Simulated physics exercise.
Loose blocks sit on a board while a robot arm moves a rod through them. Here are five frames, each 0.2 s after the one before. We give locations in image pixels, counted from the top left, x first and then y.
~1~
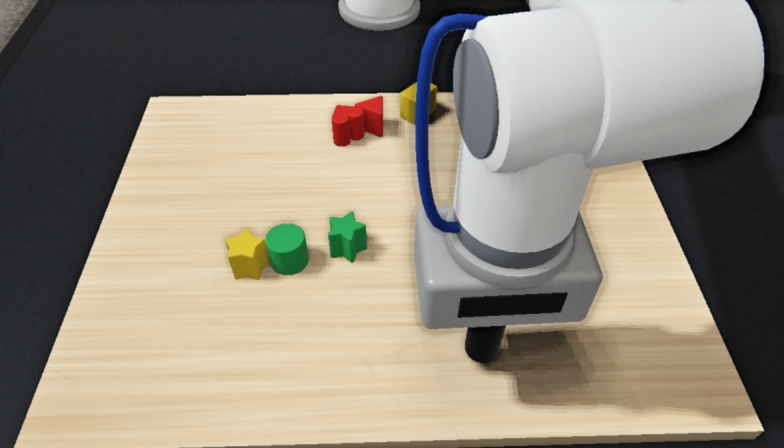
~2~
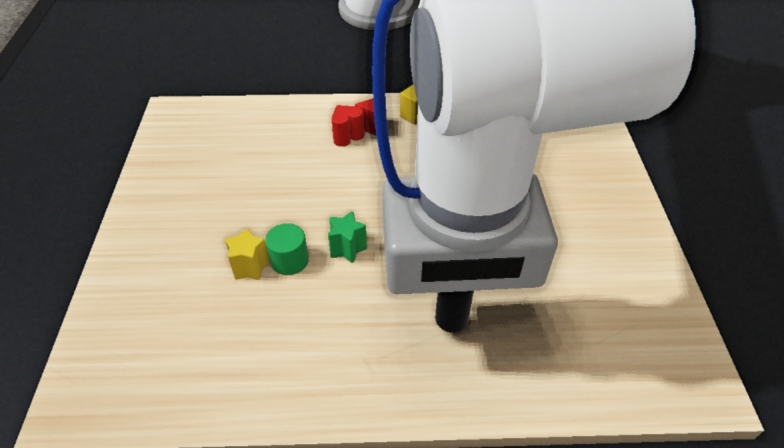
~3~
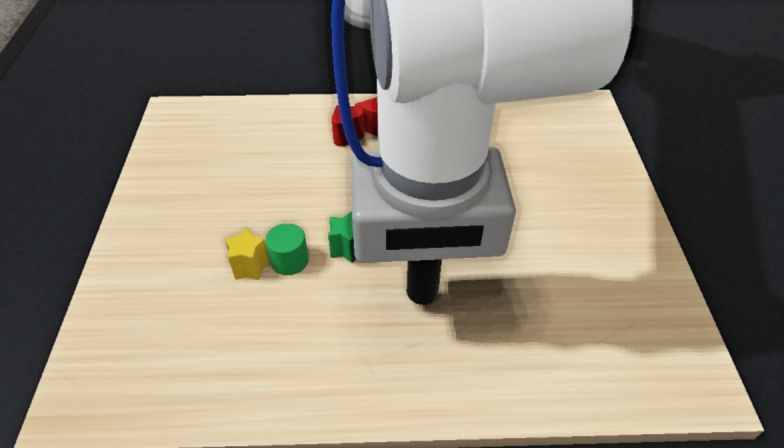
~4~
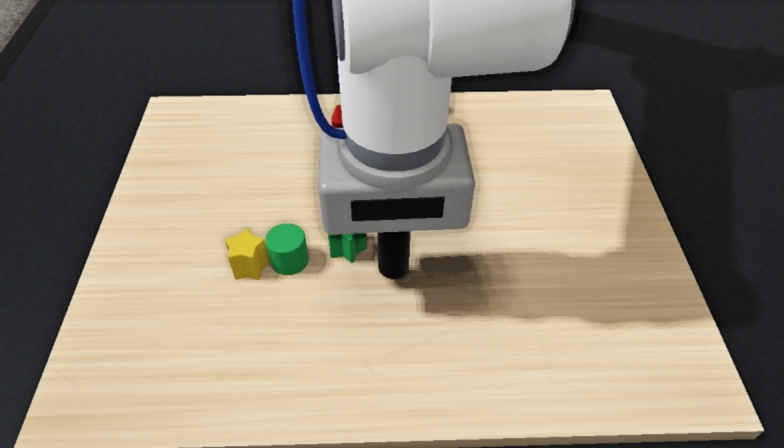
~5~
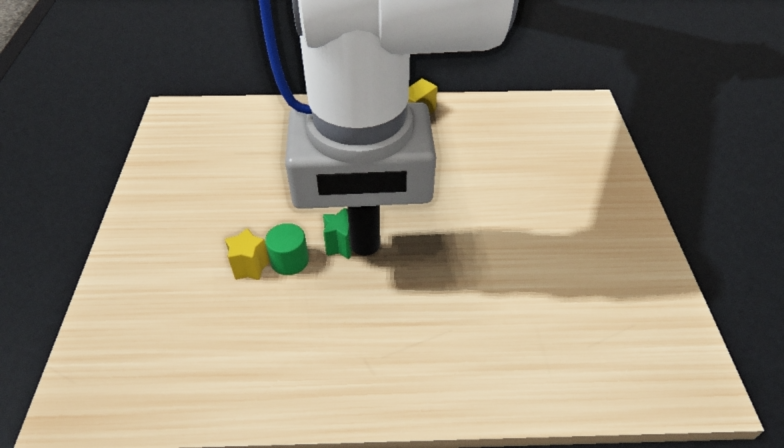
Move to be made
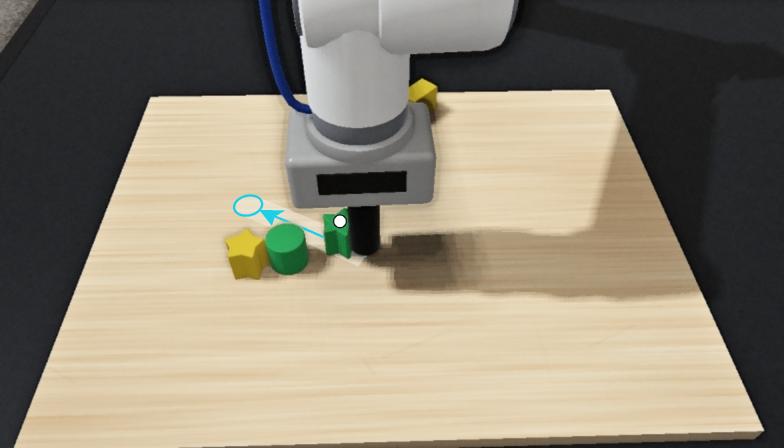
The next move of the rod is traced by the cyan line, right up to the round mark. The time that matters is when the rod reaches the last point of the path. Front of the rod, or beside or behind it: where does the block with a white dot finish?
It is still ahead of the rod.
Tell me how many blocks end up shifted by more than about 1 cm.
Answer: 1.
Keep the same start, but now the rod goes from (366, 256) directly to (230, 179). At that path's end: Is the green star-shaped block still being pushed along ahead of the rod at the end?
Yes, that is what happens.
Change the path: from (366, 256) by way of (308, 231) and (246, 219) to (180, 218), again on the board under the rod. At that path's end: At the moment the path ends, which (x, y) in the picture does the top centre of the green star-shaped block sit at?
Near (217, 174).
Drawn move, in a line from (366, 256) to (248, 205); the dot is on the green star-shaped block.
The first path, step by step. One third of the way, rod (323, 226); green star-shaped block (298, 203).
Two thirds of the way, rod (283, 209); green star-shaped block (259, 186).
At the end, rod (245, 194); green round block still; green star-shaped block (222, 171).
